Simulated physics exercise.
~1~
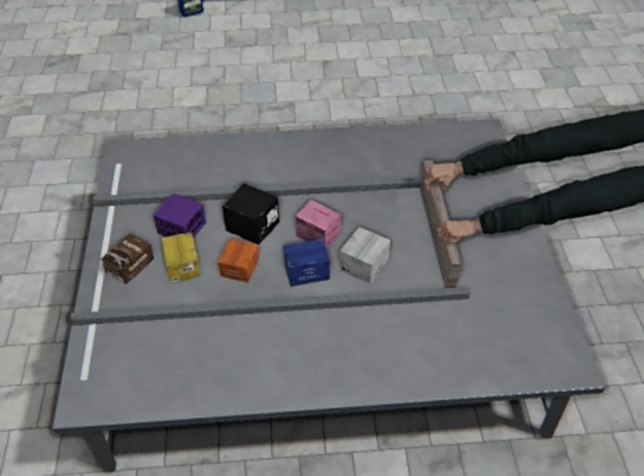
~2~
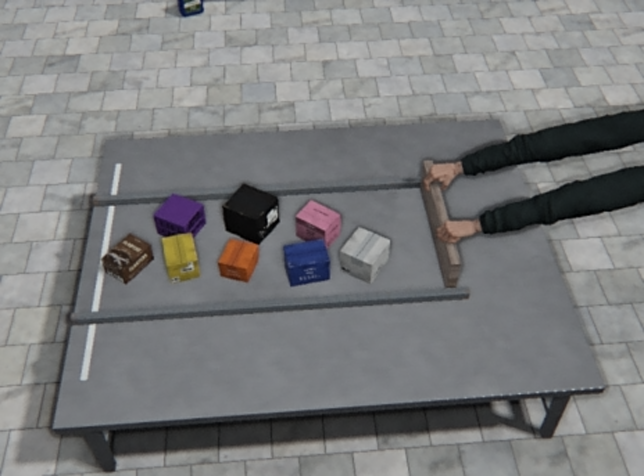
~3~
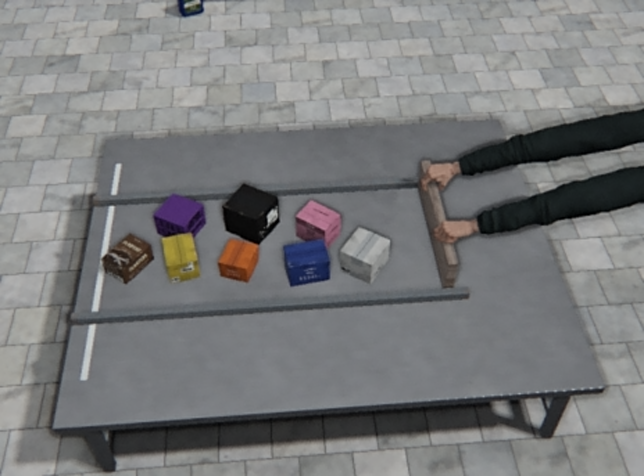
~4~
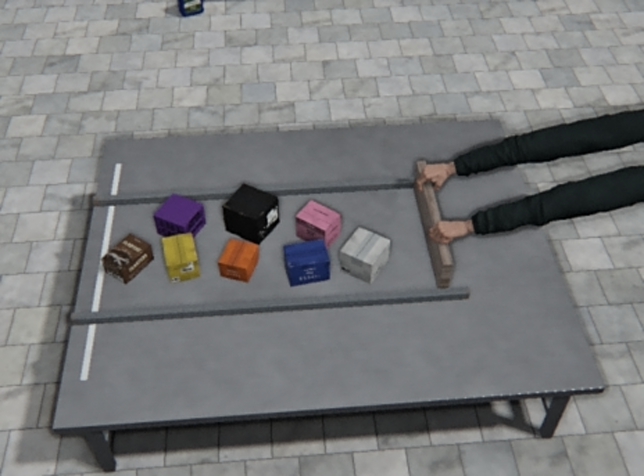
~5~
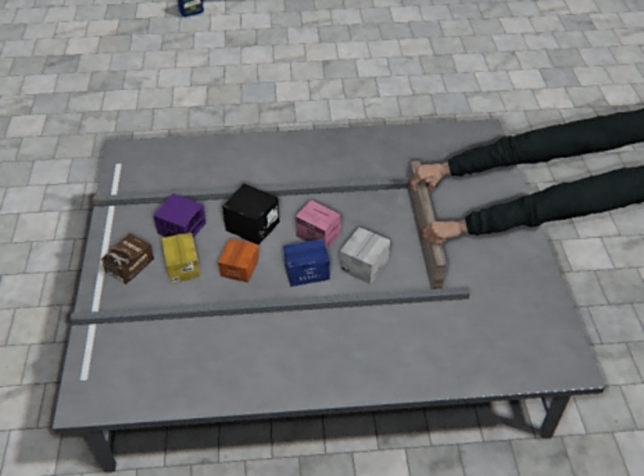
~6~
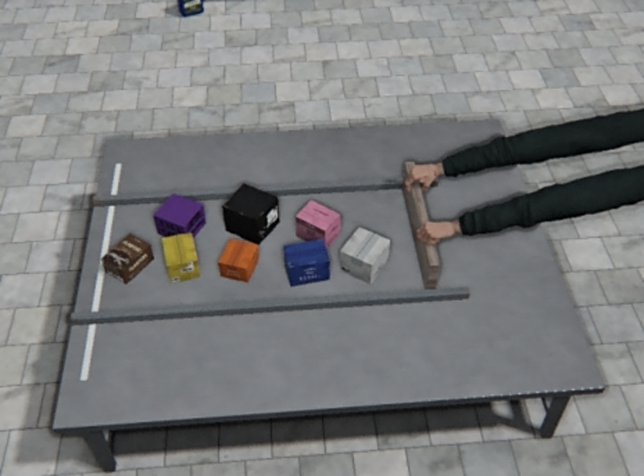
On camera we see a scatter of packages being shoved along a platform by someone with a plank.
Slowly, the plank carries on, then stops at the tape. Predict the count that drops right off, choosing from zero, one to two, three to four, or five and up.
Five at the least fall.
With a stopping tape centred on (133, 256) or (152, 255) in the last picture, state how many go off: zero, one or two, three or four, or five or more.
3 or 4; one to two.
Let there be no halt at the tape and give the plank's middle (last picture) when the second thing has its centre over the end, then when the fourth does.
Its middle is around (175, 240) and later (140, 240).
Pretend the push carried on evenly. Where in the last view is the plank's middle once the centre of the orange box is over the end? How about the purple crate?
Roughly (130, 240); for the second one, roughly (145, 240).
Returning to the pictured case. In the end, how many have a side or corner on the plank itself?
2 in contact.
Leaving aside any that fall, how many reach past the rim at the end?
The total comes out at 2.
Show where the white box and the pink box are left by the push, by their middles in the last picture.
In the last picture, roughly (76, 283) and (88, 243).
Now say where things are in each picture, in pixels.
The first frame shows brown box (128, 259); purple crate (180, 219); yellow parcel (181, 258); plank (439, 223); tape (103, 258).
The second frame shows purple crate (180, 219); pink box (318, 226).
The third frame shows yellow parcel (181, 258); plank (436, 223).
The fourth frame shows brown box (128, 259); white box (365, 256).
The fifth frame shows purple crate (180, 219); black parcel (251, 214).
The sixth frame shows brown box (128, 259); purple crate (180, 219); yellow parcel (181, 258); plank (419, 224); tape (103, 258).
Soon after, none off yet; brown box at rest near (128, 259); purple crate at rest near (180, 219); yellow parcel displaced a little near (169, 259).
In the end, the number that fall off is five or more; gone, blue parcel, black parcel, orange box, yellow parcel, purple crate and brown box.
